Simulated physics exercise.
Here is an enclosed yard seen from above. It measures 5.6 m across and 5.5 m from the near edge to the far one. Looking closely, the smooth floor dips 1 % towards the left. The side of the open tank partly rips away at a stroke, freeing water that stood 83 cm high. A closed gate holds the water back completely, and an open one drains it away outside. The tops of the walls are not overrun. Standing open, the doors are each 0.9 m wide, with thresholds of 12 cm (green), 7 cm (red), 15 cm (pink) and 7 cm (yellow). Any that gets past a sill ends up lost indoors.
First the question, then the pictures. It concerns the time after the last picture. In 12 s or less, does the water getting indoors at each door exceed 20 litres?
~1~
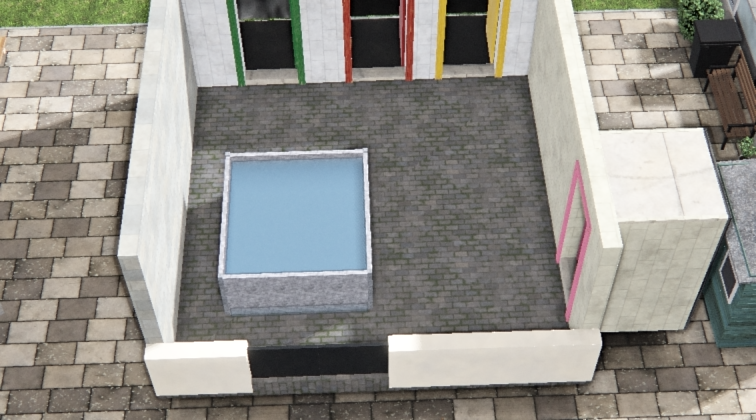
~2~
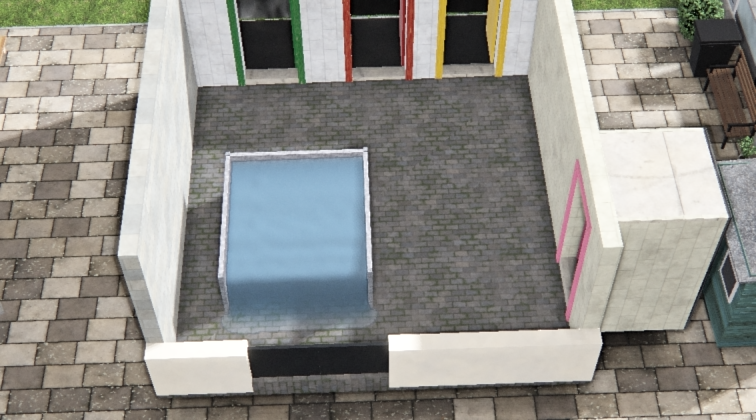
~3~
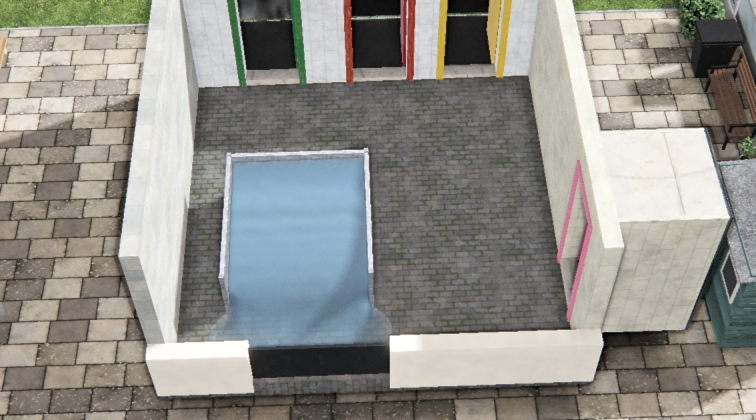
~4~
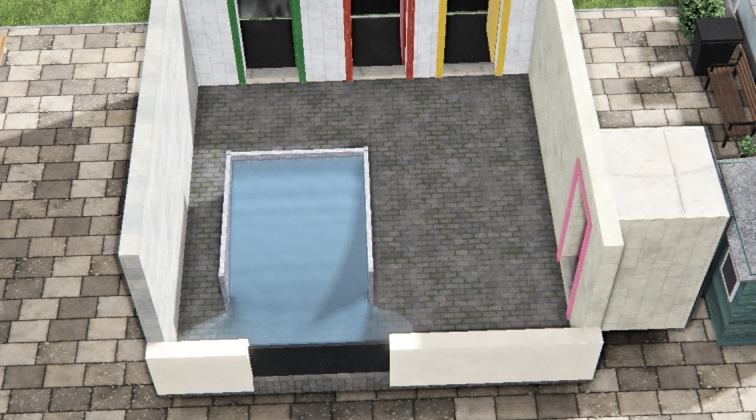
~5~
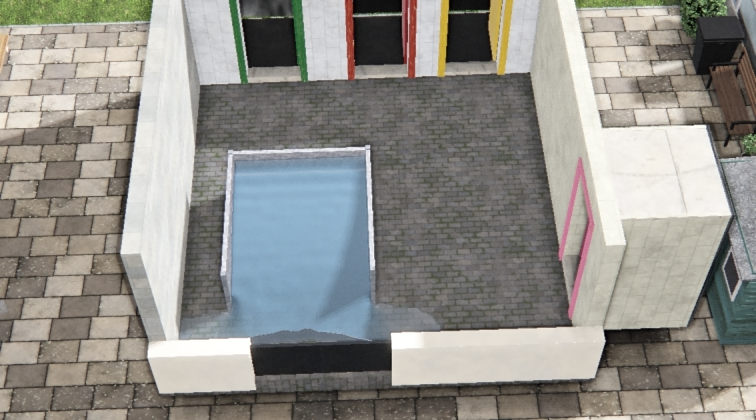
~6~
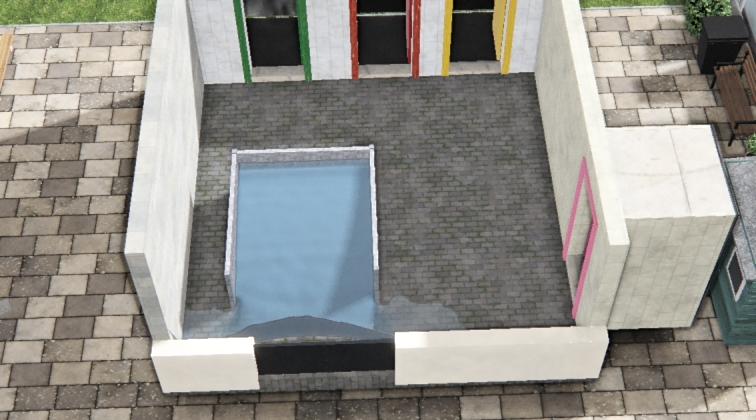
At the end, the green door overshoots the limit; the red door overshoots the limit; the pink door overshoots the limit; the yellow door overshoots the limit.
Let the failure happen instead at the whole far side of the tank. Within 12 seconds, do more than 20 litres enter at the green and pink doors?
Green beyond, pink short.
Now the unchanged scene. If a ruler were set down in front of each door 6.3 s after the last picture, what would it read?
Depths: Green door 9 cm, red door 8 cm, pink door 13 cm, yellow door 15 cm.
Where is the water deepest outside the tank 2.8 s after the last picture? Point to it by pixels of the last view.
It's at about (205, 88) in the last picture.
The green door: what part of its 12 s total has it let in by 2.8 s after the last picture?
Around 35 percent.
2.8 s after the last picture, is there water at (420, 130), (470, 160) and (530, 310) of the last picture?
Status of the three spots: Free of it, inundated, inundated.
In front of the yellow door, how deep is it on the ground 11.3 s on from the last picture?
10.5 cm or so.
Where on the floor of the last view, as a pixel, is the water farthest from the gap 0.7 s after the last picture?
That would be close to (581, 353).
Then, 0.7 s after the last picture water covers 30 % of the floor and is deepest (74 cm) near (194, 368); green door not reached, red door not reached, pink door not reached, yellow door not reached.
Then, 1.5 s after the last picture water covers 45 % of the floor and is deepest (53 cm) near (181, 368); green door not reached, red door not reached, pink door 30 cm at the sill, 25 L in, yellow door not reached.
Then, 2.8 s after the last picture water covers 70 % of the floor and is deepest (44 cm) near (205, 88); green door 18 cm at the sill, 15 L in, red door 3 cm at the sill, 0 L in, pink door 22 cm at the sill, 105 L in, yellow door 8 cm at the sill, 0 L in.
Then, 6.3 s after the last picture water covers 100 % of the floor and is deepest (20 cm) near (181, 368); green door 9 cm at the sill, 39 L in, red door 8 cm at the sill, 2 L in, pink door 13 cm at the sill, 121 L in, yellow door 15 cm at the sill, 144 L in.
Then, 11.3 s after the last picture water covers 100 % of the floor and is deepest (20 cm) near (204, 95); green door 11 cm at the sill, 44 L in, red door 12 cm at the sill, 73 L in, pink door 8 cm at the sill, 121 L in, yellow door 10 cm at the sill, 204 L in.
